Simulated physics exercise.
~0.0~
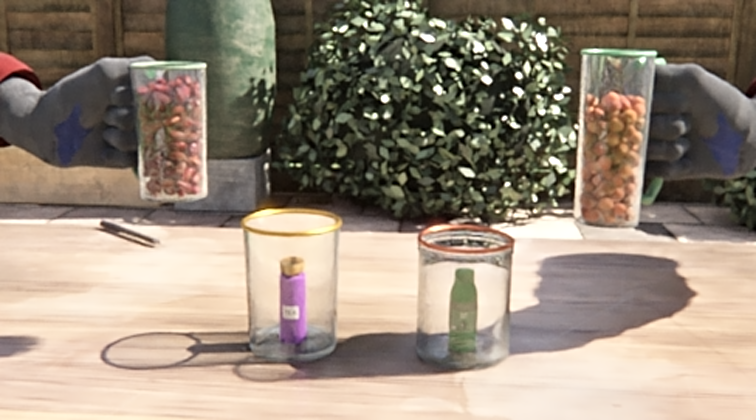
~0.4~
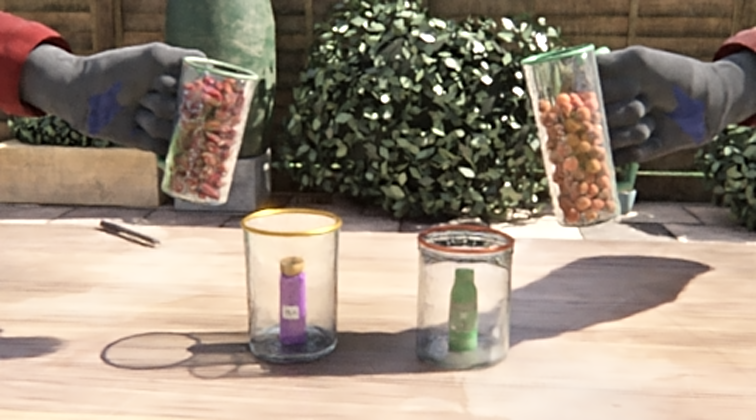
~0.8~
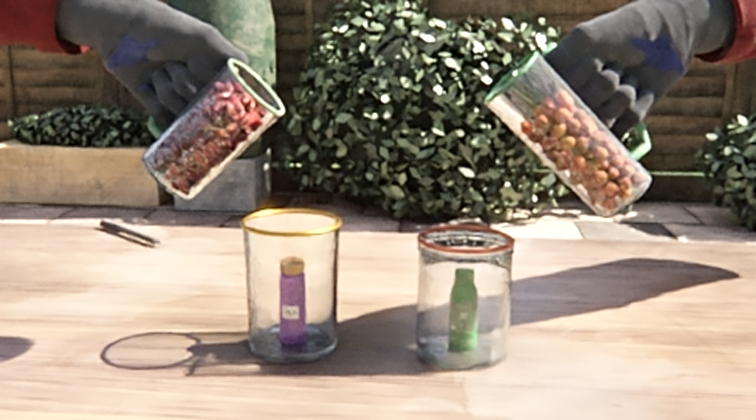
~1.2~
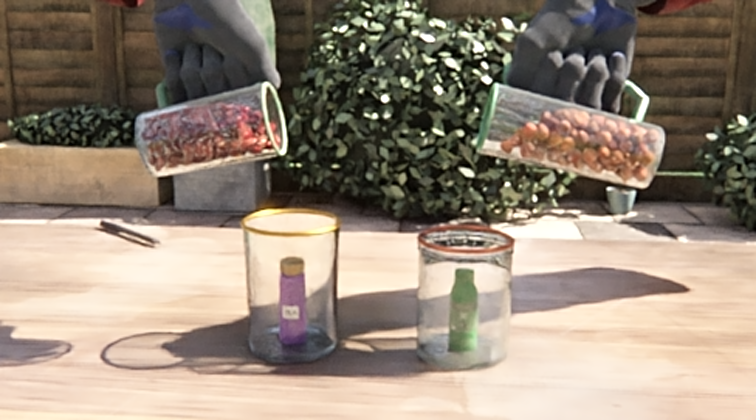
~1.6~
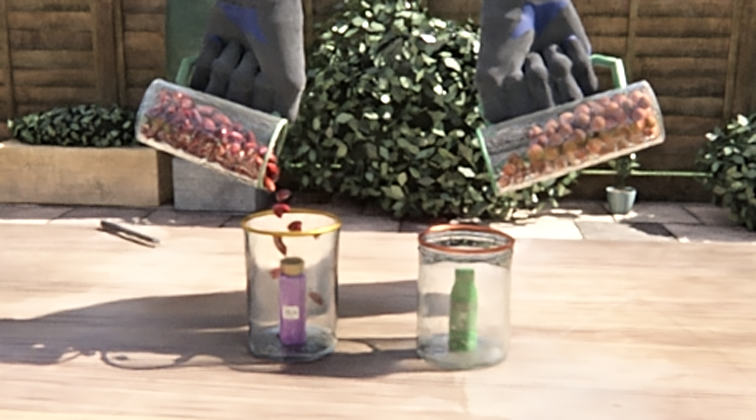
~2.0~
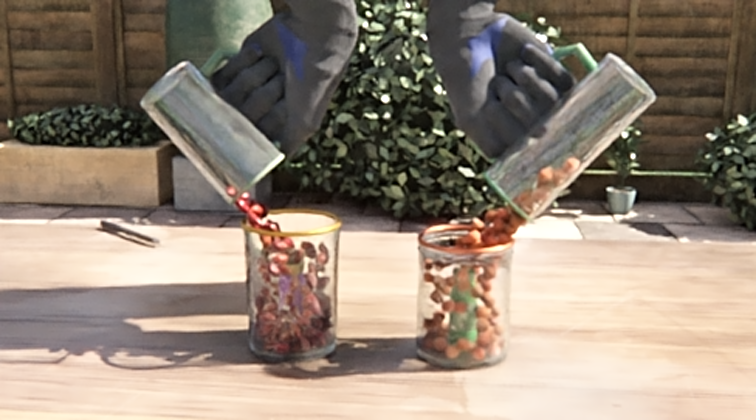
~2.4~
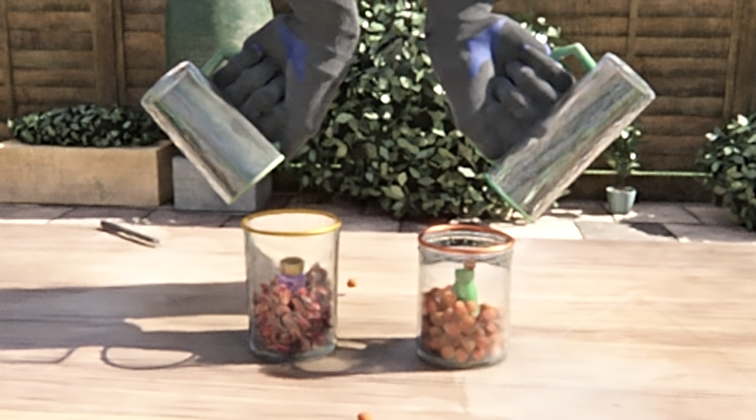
In the video, two gloved hands tip cups of dark red and orange-brown pieces into two clear containers holding a purple bottle and a green bottle. The cups empty, leaving both containers partly filled, the bottle tops still showing, and two stray pieces on the table.
